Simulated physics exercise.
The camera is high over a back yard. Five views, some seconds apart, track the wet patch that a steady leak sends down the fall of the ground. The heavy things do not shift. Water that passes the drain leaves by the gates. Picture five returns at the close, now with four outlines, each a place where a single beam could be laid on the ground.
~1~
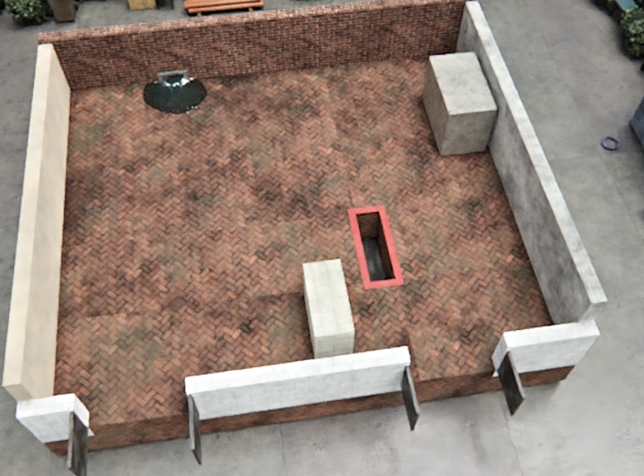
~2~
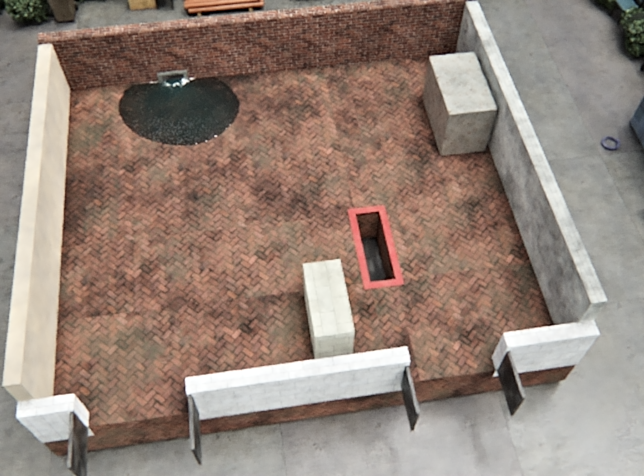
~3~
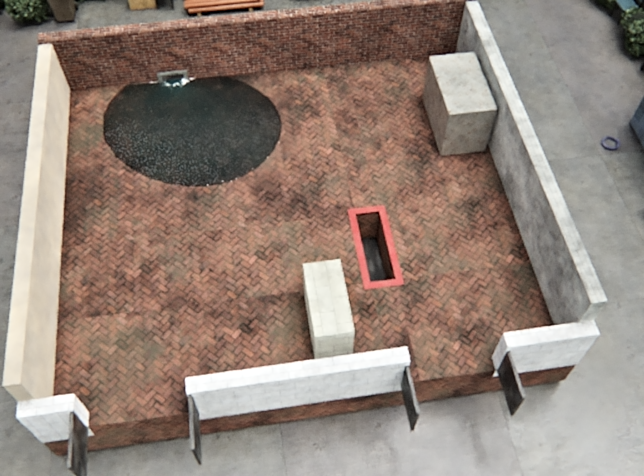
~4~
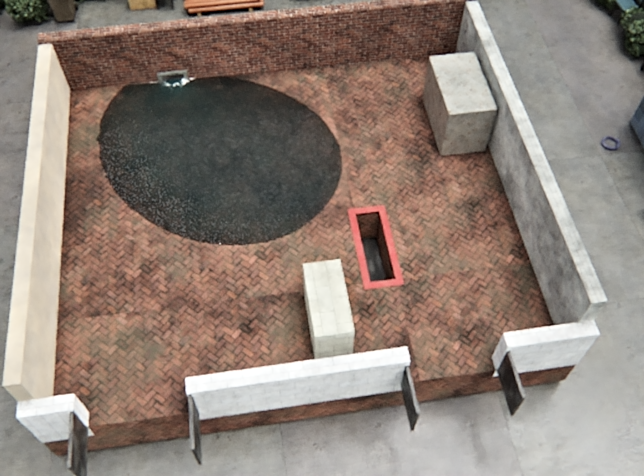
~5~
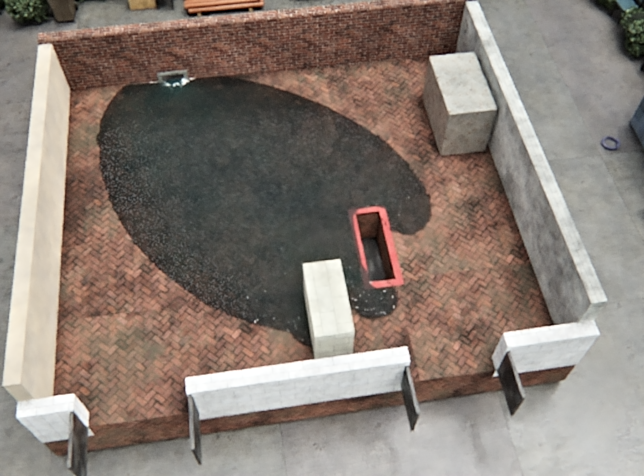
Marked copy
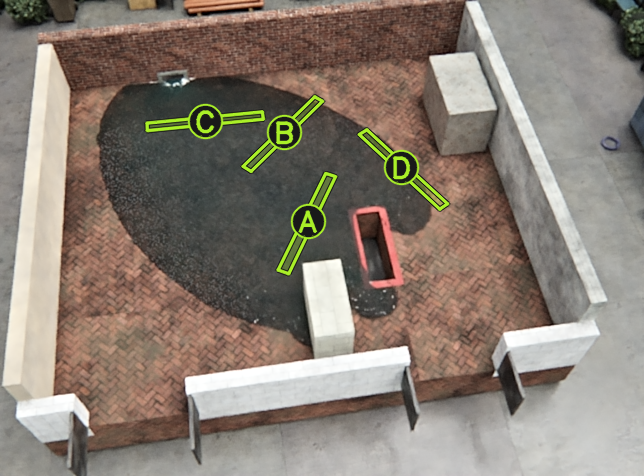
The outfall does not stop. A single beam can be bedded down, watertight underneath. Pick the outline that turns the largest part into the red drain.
D beats the others.
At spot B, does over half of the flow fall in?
No.
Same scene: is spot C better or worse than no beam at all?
Spot C is worse.
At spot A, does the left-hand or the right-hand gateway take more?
The right one.
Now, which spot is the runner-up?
Spot B.
On the marked copy, A from (283, 271) to (330, 175); B from (247, 168) to (318, 99); C from (147, 126) to (262, 115); D from (363, 132) to (443, 206).
For spot A, about 4 % of the stream goes into the red drain, about 91 % out by the gates.
For spot B, about 28 % of the stream goes into the red drain, about 64 % out by the gates.
For spot C, about 9 % of the stream goes into the red drain, about 86 % out by the gates.
For spot D, about 40 % of the stream goes into the red drain, about 54 % out by the gates.
